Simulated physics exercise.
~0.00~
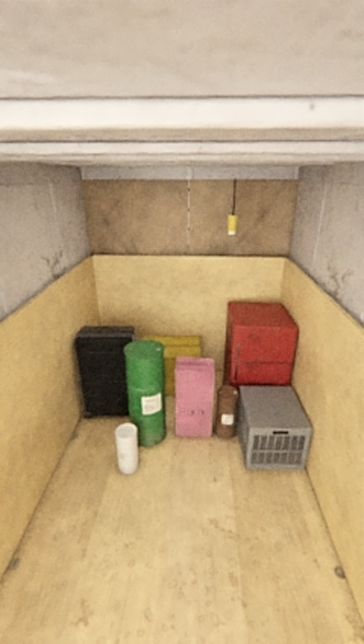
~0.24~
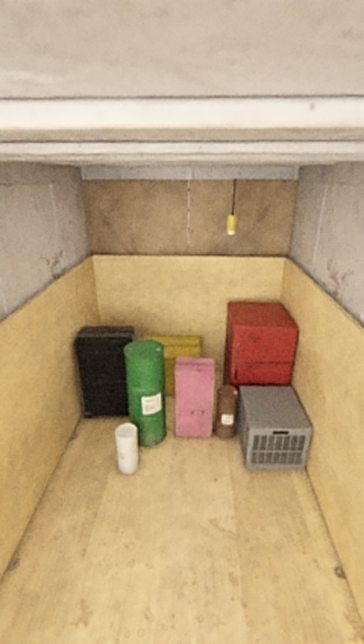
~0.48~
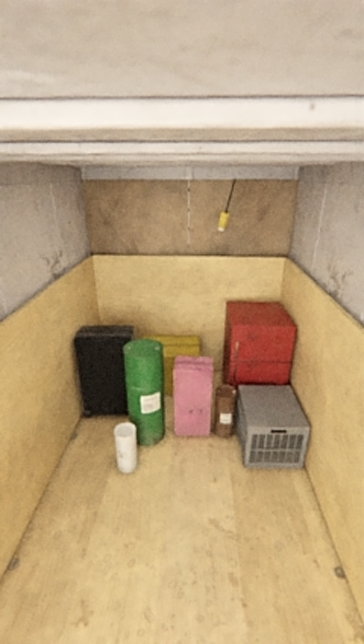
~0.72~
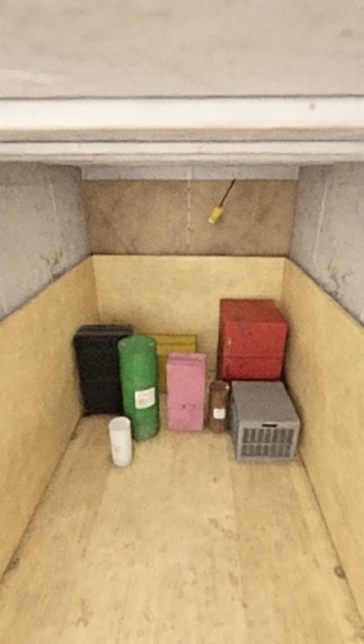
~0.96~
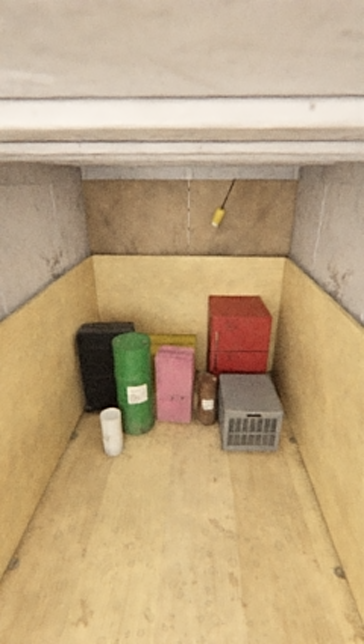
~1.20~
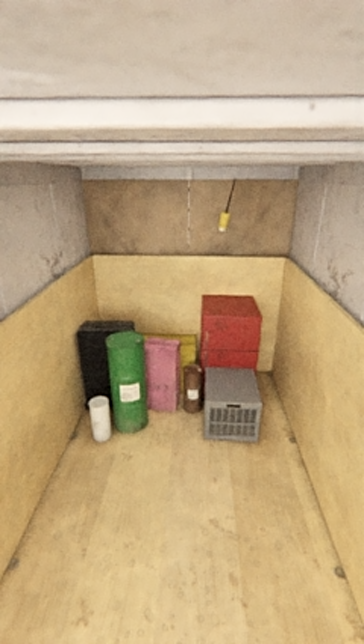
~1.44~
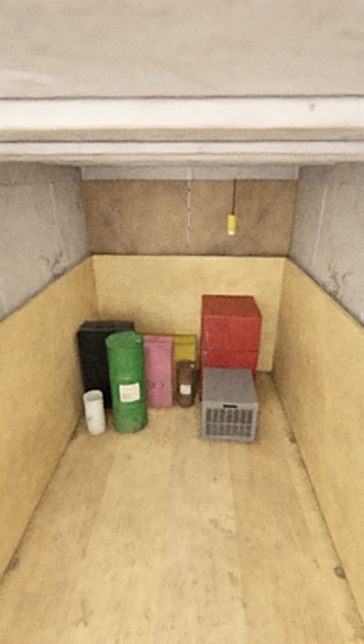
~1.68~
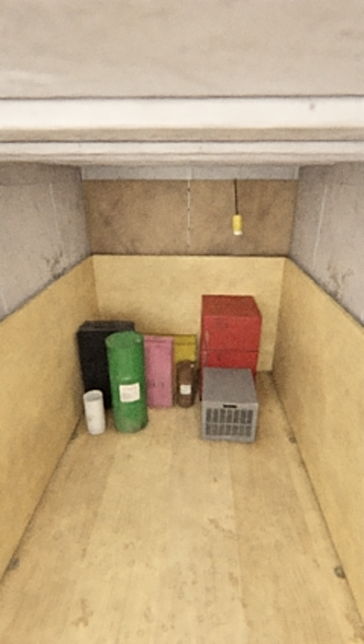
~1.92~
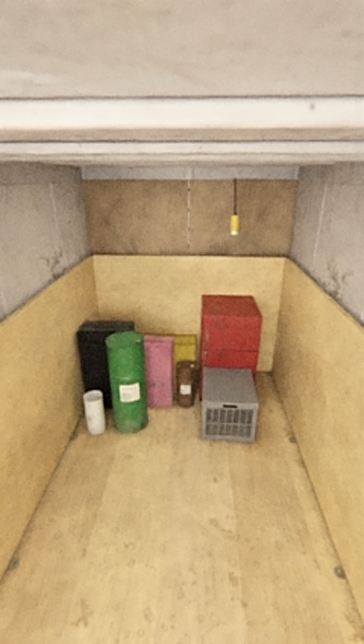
A red appliance stands at the back right of a moving van's load bay, seen from the rear towards the bulkhead, with a grey chest in front of it. To the left are a black case, a tall green drum and a small white canister, with a pink box, a yellow box and a brown canister between. At first only the hanging yellow lamp swings left. Then the appliance, chest, drum, pink box and both canisters slide left and deeper into the bay, while the black case and yellow box stay put. The lamp swings back, and everything rests upright, bunched towards the left.
